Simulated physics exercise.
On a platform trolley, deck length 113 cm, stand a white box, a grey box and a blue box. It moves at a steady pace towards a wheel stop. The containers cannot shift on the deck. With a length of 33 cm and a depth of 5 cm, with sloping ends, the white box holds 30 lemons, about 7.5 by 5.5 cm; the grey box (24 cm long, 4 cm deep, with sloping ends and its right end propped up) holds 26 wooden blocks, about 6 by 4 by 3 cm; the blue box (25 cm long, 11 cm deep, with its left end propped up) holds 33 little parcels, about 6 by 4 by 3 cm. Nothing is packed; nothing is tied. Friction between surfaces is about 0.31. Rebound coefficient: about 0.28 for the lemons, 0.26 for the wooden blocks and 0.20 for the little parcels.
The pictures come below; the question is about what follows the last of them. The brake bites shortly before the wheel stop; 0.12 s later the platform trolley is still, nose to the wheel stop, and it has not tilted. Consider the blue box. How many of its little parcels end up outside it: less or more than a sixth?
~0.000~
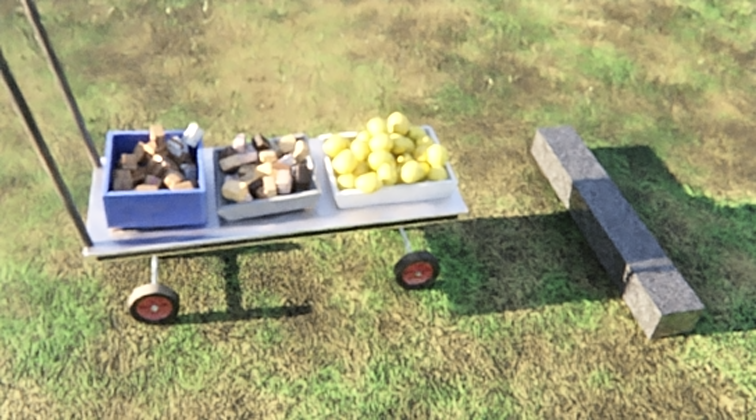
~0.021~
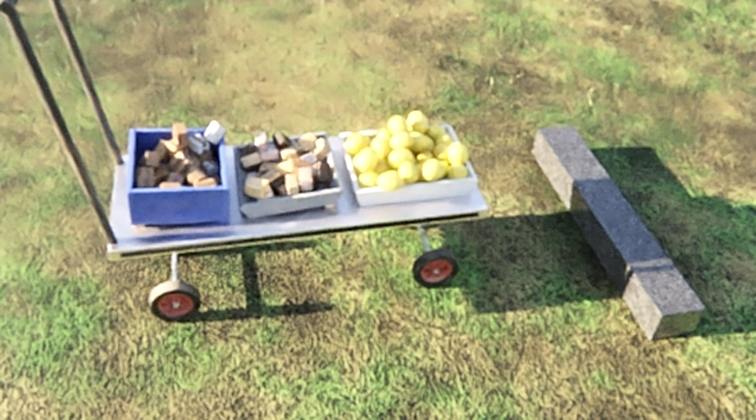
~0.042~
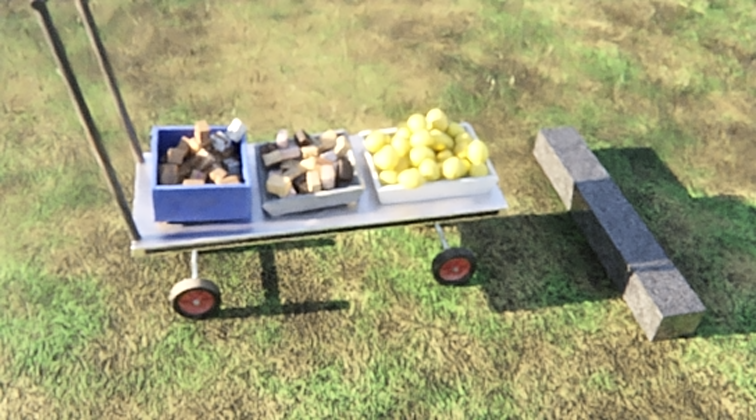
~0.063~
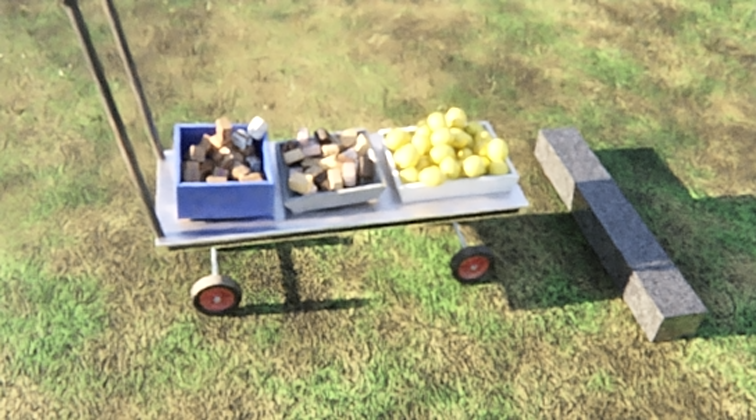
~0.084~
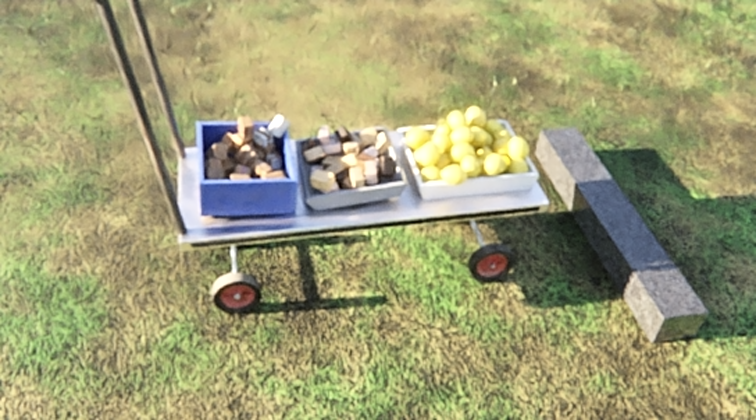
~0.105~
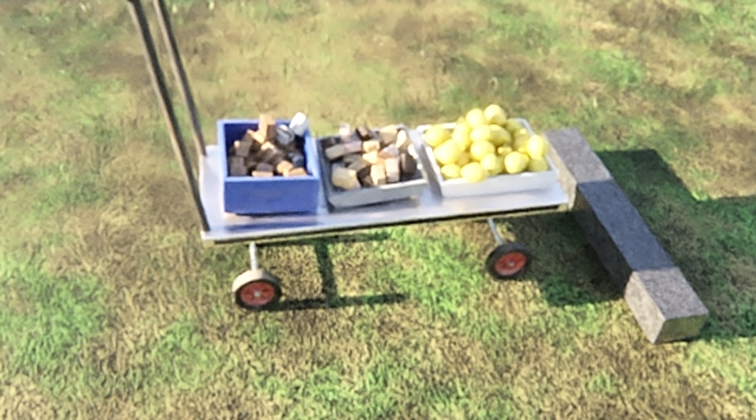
Less than a sixth of the little parcels leave the blue box.
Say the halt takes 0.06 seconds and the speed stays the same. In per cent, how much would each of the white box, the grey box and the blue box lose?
Result - white box: 60 percent, grey box: 60 percent, blue box: 10 percent.
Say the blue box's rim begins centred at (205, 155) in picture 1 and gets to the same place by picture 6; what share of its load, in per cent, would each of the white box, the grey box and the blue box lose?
That would give white box 20 %, grey box 10 % and blue box 10 %.
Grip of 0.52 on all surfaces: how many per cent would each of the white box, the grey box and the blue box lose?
White box 50, grey box 40, blue box 10 per cent.
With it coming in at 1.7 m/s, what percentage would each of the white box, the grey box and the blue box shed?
Then the white box sheds 20 per cent of its load, the grey box 10 per cent, and the blue box 10 per cent.
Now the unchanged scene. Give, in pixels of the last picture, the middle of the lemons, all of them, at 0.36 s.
Centre approx. (615, 146).
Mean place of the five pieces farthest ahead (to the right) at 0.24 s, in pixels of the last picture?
Their centre is around (619, 134).
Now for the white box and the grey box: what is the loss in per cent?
White box: 55 %; grey box: 55 %.
After 0.14 s, it begins to slow.
After 0.24 s, the white box is down by 3 of 30, the grey box is down by 1 of 26 and the blue box is down by 1 of 33.
After 0.36 s, the white box is down by 10 of 30, the grey box is down by 11 of 26 and the blue box is down by 2 of 33.
After 0.59 s, the white box is down by 16 of 30, the grey box is down by 14 of 26 and the blue box is down by 2 of 33.
Outcome (at 1.09 s), the white box is down by 16 of 30, the grey box is down by 14 of 26 and the blue box is down by 2 of 33. Asked share, 2 of 33, 6 per cent.
